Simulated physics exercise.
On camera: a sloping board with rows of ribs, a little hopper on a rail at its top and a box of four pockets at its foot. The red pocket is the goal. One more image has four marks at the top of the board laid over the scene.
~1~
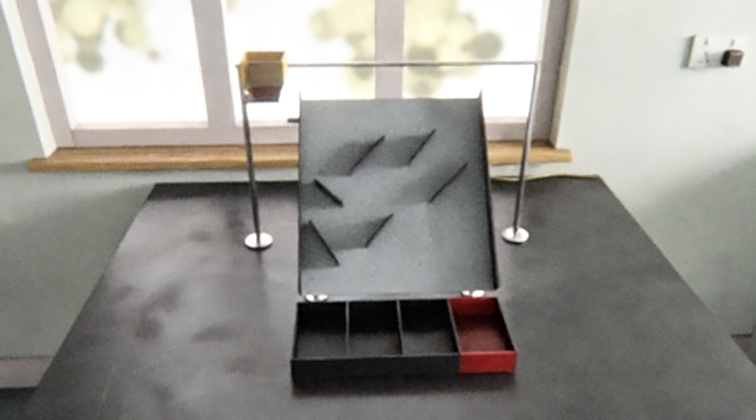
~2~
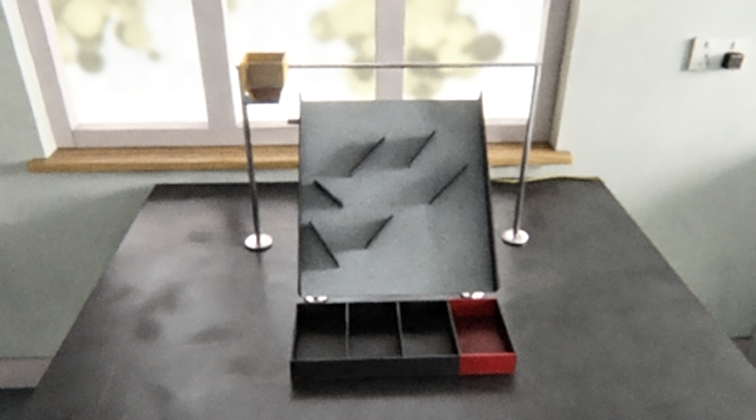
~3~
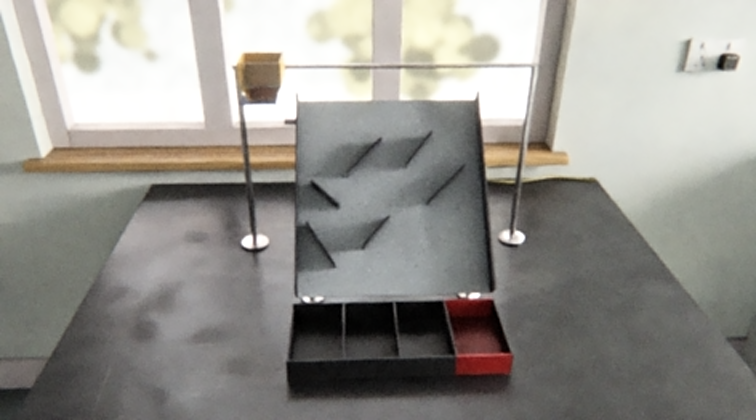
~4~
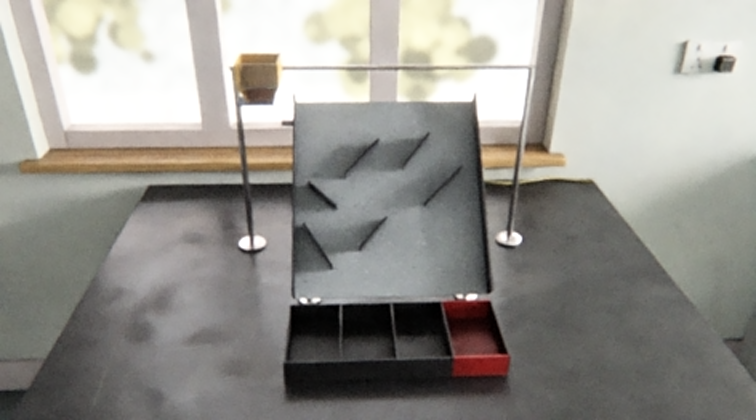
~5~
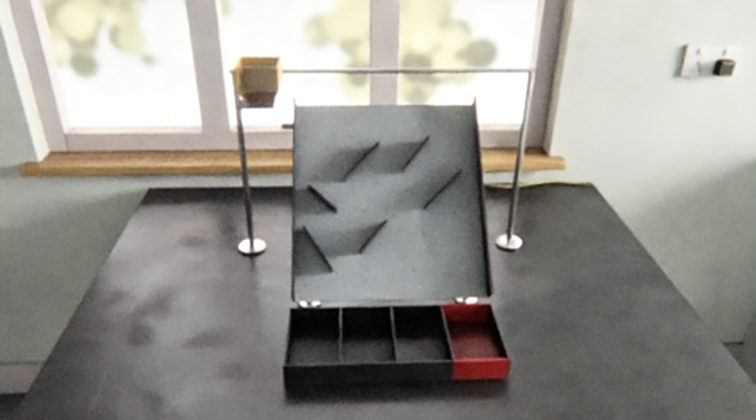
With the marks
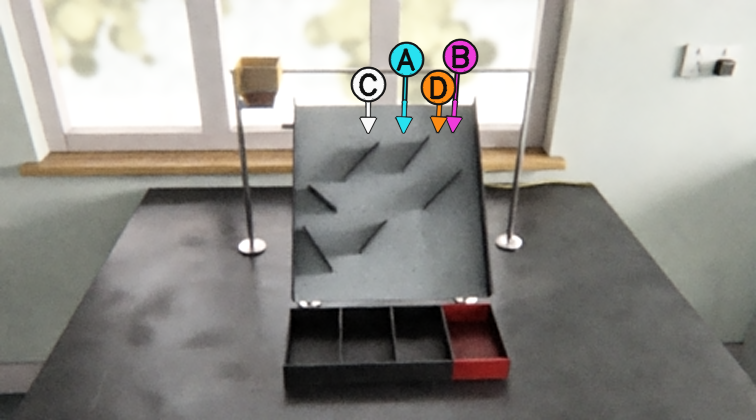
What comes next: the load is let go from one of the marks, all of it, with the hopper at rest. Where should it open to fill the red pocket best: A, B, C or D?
It is B.
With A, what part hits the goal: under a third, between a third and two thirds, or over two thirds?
Under a third.
On the marked copy, mark A meets the board at (403, 127); mark B meets the board at (453, 126); mark C meets the board at (368, 127); mark D meets the board at (438, 126).
With A, none at all in the red pocket, all but a few in other pockets, only a few held on the board.
With B, close to a third in the red pocket, close to half in other pockets.
With C, none at all in the red pocket, the whole lot in other pockets.
With D, a small share in the red pocket, the bulk in other pockets.
